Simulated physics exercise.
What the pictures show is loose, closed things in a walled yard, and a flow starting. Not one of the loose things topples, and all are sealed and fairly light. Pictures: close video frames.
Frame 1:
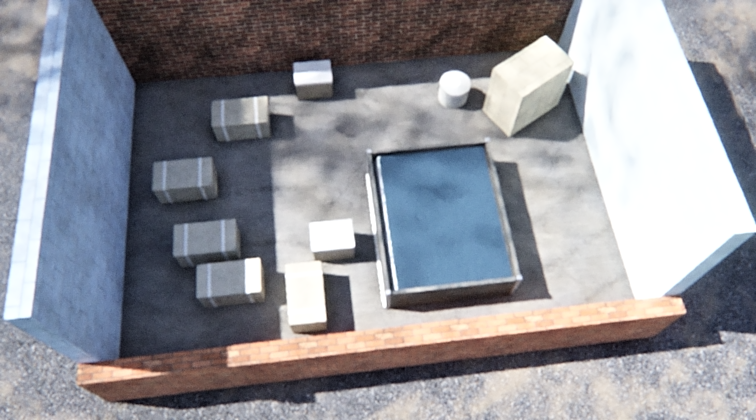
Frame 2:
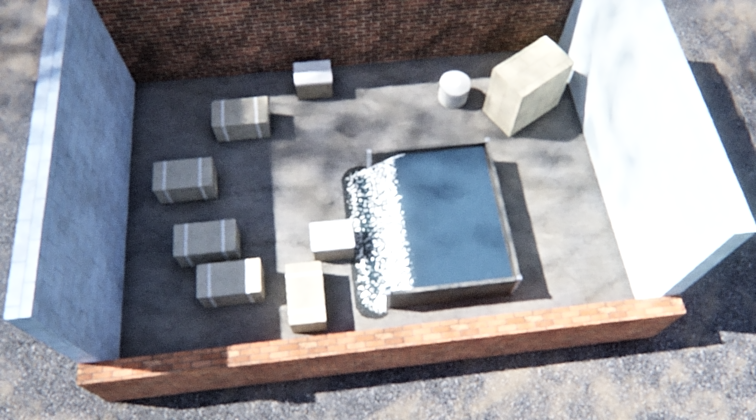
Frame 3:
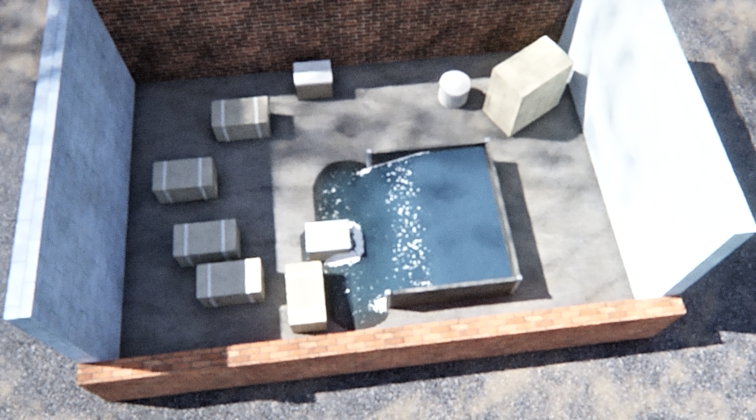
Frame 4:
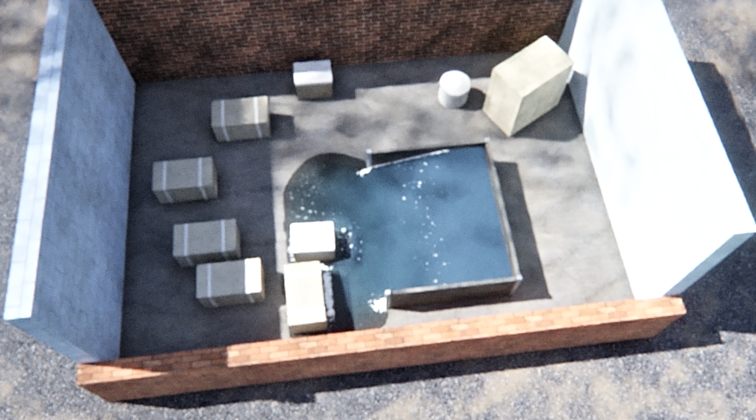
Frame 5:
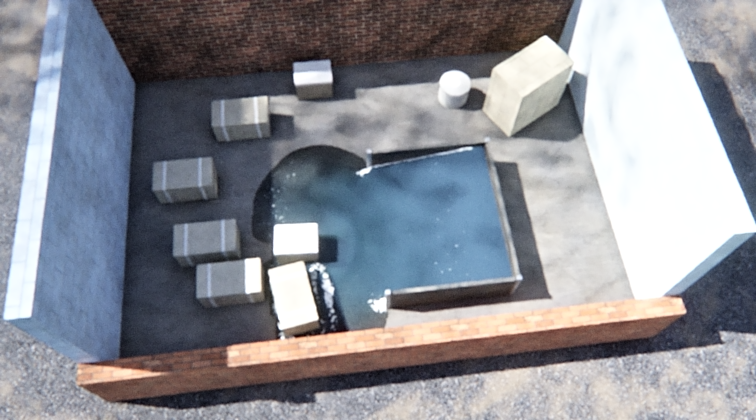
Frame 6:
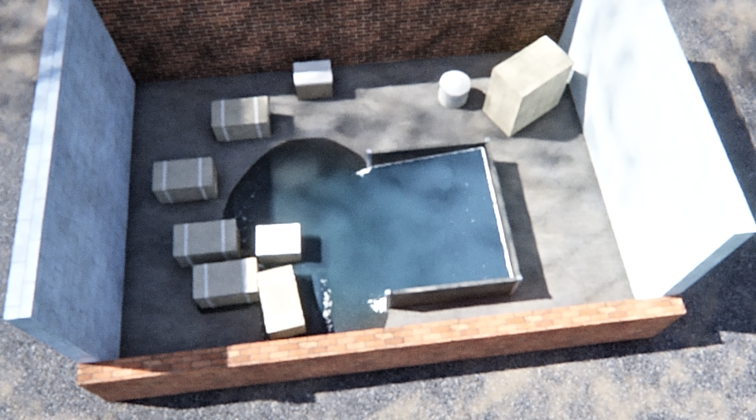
Water pouring from the open left side of a tank in a walled yard, spreading leftward and pushing two pale boxes along.
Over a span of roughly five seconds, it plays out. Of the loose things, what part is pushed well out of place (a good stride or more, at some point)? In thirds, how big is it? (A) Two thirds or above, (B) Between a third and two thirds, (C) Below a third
The answer is A.
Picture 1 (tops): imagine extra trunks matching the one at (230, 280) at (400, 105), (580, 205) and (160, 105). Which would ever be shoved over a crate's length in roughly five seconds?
Twin one: Barely shifts; twin two: Barely shifts; twin three: Slides well clear.
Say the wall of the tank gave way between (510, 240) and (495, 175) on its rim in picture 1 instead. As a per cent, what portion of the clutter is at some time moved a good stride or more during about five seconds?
10 % or thereabouts.
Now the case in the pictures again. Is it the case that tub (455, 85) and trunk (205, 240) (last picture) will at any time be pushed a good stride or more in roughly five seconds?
Fell short, got that far.
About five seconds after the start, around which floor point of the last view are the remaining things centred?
Near (299, 134).
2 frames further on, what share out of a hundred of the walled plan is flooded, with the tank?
35 per cent, roughly.
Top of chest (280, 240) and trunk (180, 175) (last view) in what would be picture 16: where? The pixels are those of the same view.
Roughly (198, 225), then (149, 154).
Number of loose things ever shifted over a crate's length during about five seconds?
I make it 7.
A moment on, 2 of 8 are well off their spots; 1 afloat.
Next, 5 of 8 are well off their spots; 5 afloat.
Later, 6 of 8 are well off their spots; 6 afloat.
In the end, 7 of 8 are well off their spots, and 7 have been at some point; 6 afloat.
